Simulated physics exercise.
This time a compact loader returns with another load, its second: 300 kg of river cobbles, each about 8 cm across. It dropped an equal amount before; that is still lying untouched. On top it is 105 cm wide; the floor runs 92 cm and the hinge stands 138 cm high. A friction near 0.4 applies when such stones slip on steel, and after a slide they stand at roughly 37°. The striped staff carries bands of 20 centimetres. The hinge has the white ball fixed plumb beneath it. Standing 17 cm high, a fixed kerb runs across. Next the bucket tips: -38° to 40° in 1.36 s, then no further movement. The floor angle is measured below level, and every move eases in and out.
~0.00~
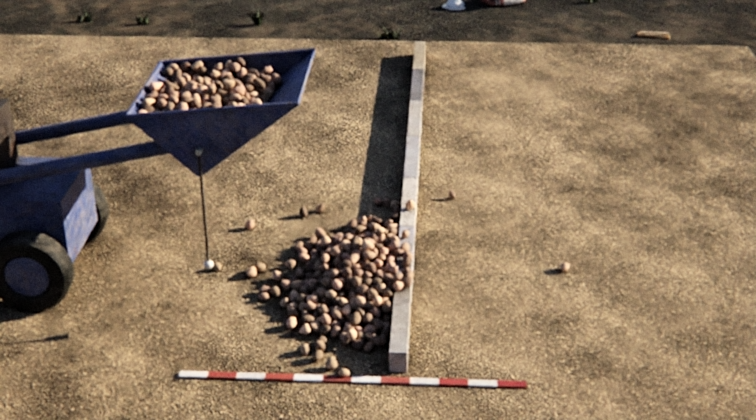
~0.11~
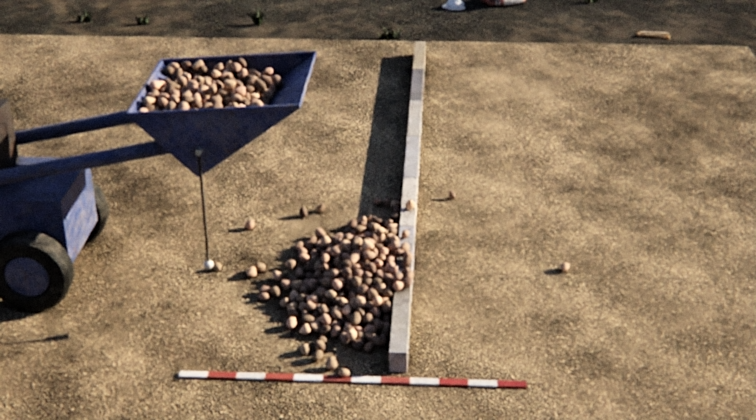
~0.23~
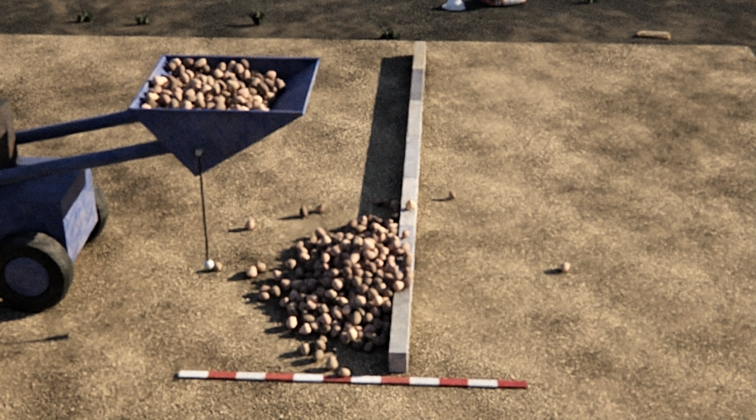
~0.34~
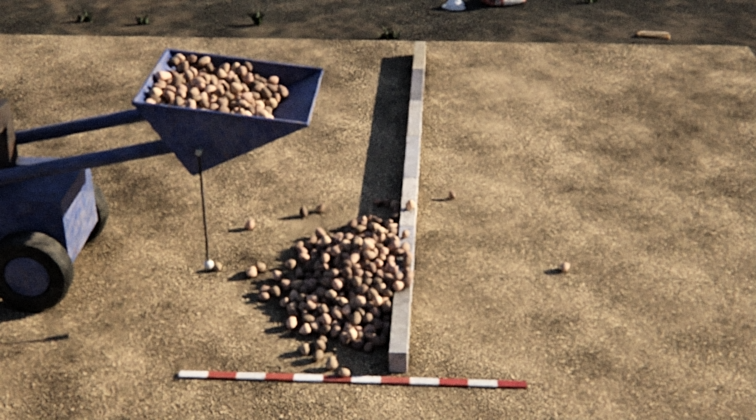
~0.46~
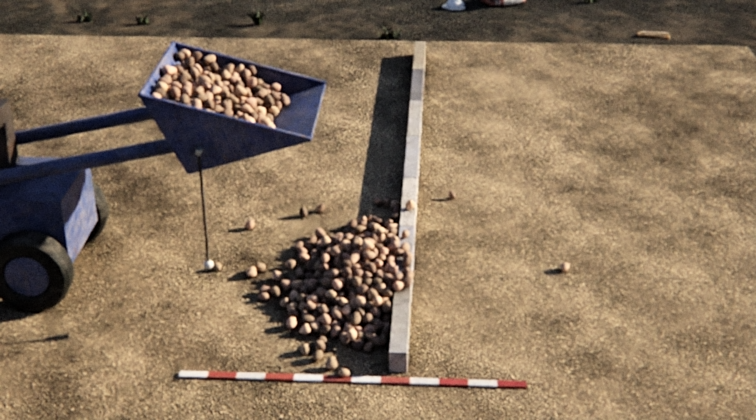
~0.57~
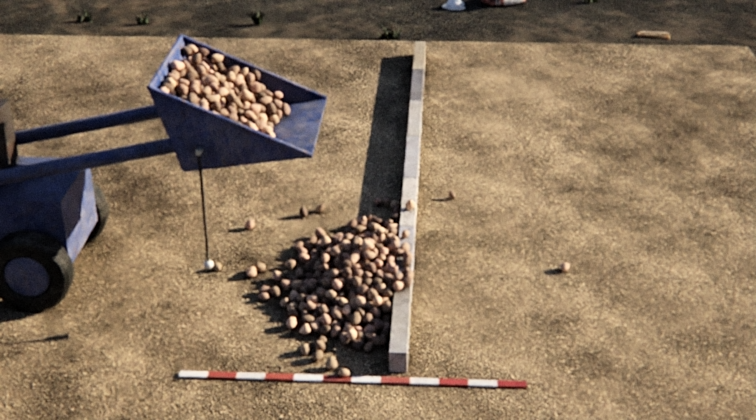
A blue wheeled loader at the left, seen from above on sunlit, sandy ground, holds a raised bucket of brownish, rounded stones. A similar heap lies against the near end of a long pale kerb, beside a red-and-white striped staff, with a few stones scattered around. The bucket slowly tilts, its right lip lowering, and its stones shift slightly inside, while the loader, heap and camera stay still.
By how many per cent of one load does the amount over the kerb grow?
It grows by about 5 per cent of one load.
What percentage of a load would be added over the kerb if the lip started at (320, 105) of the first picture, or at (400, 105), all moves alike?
15 % and 95 %.
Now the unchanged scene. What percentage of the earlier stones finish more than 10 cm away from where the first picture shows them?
Near 10 per cent, I reckon.
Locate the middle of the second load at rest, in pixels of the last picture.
(341, 261).
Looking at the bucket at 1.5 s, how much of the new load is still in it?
Estimate: 50 % remaining inside, roughly.
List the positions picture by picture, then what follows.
In the first picture, lip at (298, 104), floor tilted -38°, highest stones at (217, 78). The earlier load is highest near (357, 254), 25 cm above ground level, 99 % on this side of the kerb, 1 % over the kerb.
In the second picture, lip at (300, 106), floor tilted -36°, highest stones at (211, 78); the stones move at 0.1 m/s on average.
In the third picture, the bucket is at -32°, its lip at (303, 114); the top of the load is at (185, 74); the stones move at 0.2 m/s on average.
In the fourth picture, the bucket is at -26°, its lip at (308, 125); the top of the load is at (180, 70); the stones move at 0.2 m/s on average.
In the fifth picture, lip at (311, 140), floor tilted -18°, highest stones at (183, 65); the stones move at 0.3 m/s on average.
In the sixth picture, the bucket is at -8°, its lip at (312, 156); the top of the load is at (190, 61); the stones move at 0.3 m/s on average.
After 1.0 s the floor is at 28°; in per cent of one load, 100 in the bucket, 99 on this side of the kerb, 1 over the kerb; the foremost stones are at (434, 250).
After 1.5 s the floor is at 40°; in per cent of one load, 51 in the bucket, 149 on this side of the kerb, 1 over the kerb; the foremost stones are at (434, 250).
After 1.8 s the floor is at 40°; in per cent of one load, 6 in the bucket, 192 on this side of the kerb, 1 over the kerb; the foremost stones are at (438, 258).
After 4.4 s the floor is at 40°; in per cent of one load, 0 in the bucket, 195 on this side of the kerb, 5 over the kerb; the foremost stones are at (483, 294). Net gain over the kerb, 5.
